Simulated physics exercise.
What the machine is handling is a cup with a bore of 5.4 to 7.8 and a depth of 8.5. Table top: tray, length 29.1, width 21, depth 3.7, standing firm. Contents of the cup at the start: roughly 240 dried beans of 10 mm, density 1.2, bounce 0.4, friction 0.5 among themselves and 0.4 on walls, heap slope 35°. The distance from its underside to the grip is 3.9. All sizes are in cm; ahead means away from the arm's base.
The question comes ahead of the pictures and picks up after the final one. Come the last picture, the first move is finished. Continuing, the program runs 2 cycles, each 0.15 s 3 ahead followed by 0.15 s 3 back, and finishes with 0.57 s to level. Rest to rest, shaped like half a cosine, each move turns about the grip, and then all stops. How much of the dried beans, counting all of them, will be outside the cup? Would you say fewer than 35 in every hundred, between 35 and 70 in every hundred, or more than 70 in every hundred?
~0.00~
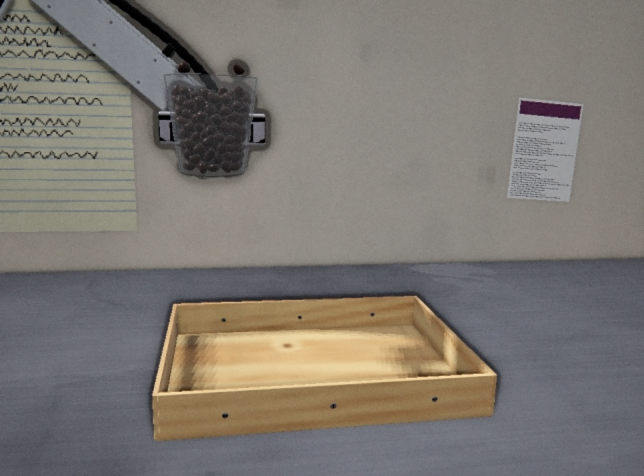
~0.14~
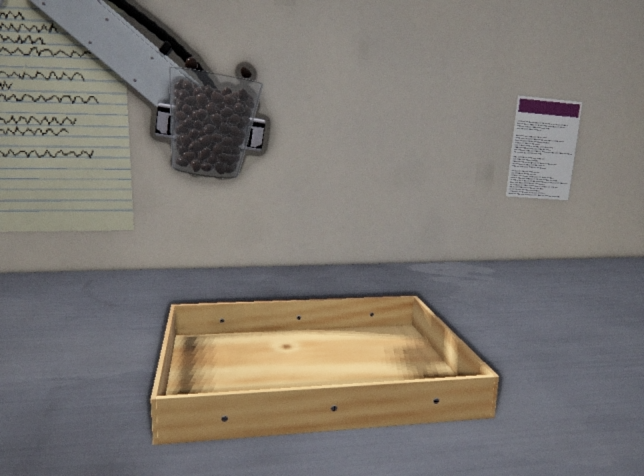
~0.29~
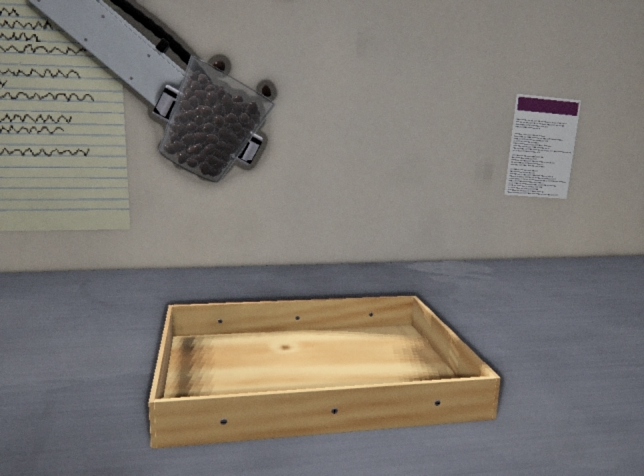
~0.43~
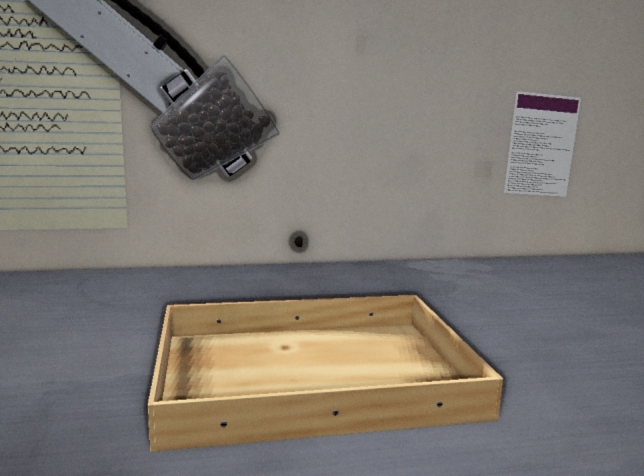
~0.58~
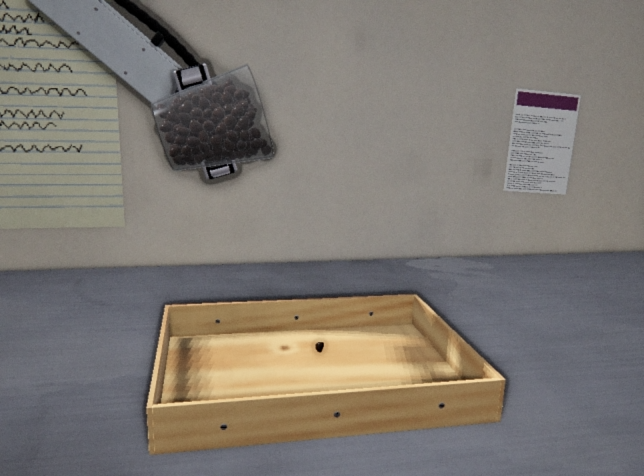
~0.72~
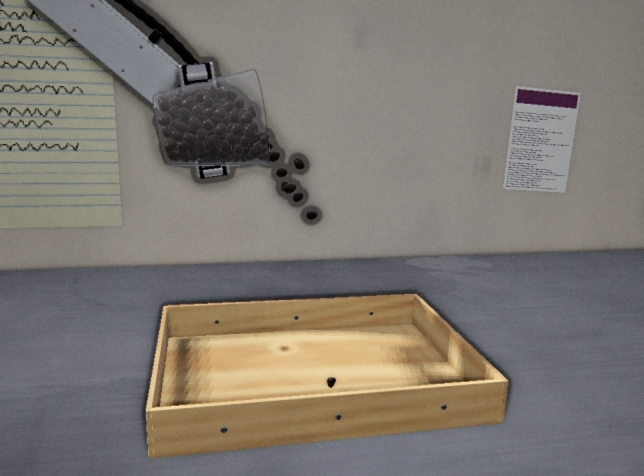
Between 35 and 70 in every hundred.
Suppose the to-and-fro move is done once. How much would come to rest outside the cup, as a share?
Then roughly 35 percent.
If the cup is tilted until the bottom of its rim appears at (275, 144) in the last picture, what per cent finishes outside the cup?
Around 20 per cent of it.
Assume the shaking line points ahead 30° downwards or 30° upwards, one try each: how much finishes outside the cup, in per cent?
You'd get about 40 per cent with the first setting and about 55 per cent with the second.
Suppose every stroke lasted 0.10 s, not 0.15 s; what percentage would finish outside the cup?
Roughly 80 percent would.
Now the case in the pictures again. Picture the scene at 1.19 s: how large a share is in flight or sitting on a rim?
About 5 per cent.
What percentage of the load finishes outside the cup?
I'd guess near 55 per cent.
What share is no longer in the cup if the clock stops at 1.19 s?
Roughly 35 percent is out.
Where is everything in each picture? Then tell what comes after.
The first picture shows the cup middle at (212, 127), level; upper third of the load around (211, 102), from x 175 to 245, top at y 65; 237 in the cup.
The second picture shows the cup middle at (211, 127), tilted 8° forward; upper third of the load around (212, 101), from x 180 to 250, top at y 65.
The third picture shows the cup middle at (211, 126), tilted 28° forward; upper third of the load around (211, 103), from x 170 to 265, top at y 65.
The fourth picture shows the cup middle at (211, 125), tilted 54° forward; upper third of the load around (216, 104), from x 160 to 300, top at y 75; 236 in the cup, 1 in flight or on a rim.
The fifth picture shows the cup middle at (210, 125), tilted 74° forward; upper third of the load around (216, 107), from x 160 to 320, top at y 85; 236 in the cup, 1 in the tray.
The sixth picture shows the cup middle at (209, 124), tilted 82° forward; upper third of the load around (206, 110), from x 165 to 330, top at y 90; 230 in the cup, 1 in the tray, 6 in flight or on a rim.
After 1.19 s, tilted 82° forward, highest piece 25 above the table; 152 in the cup, 73 in the tray, 12 in flight or on a rim.
After 1.66 s, tilted 30° forward, highest piece 27 above the table; 132 in the tray, 105 in the cup.
After 2.09 s, level, highest piece 27 above the table; 132 in the tray, 105 in the cup.
After 3.14 s, level, highest piece 27 above the table; 132 in the tray, 105 in the cup.
In the end, 132 in the tray, 105 in the cup. That is 56 % outside the cup.
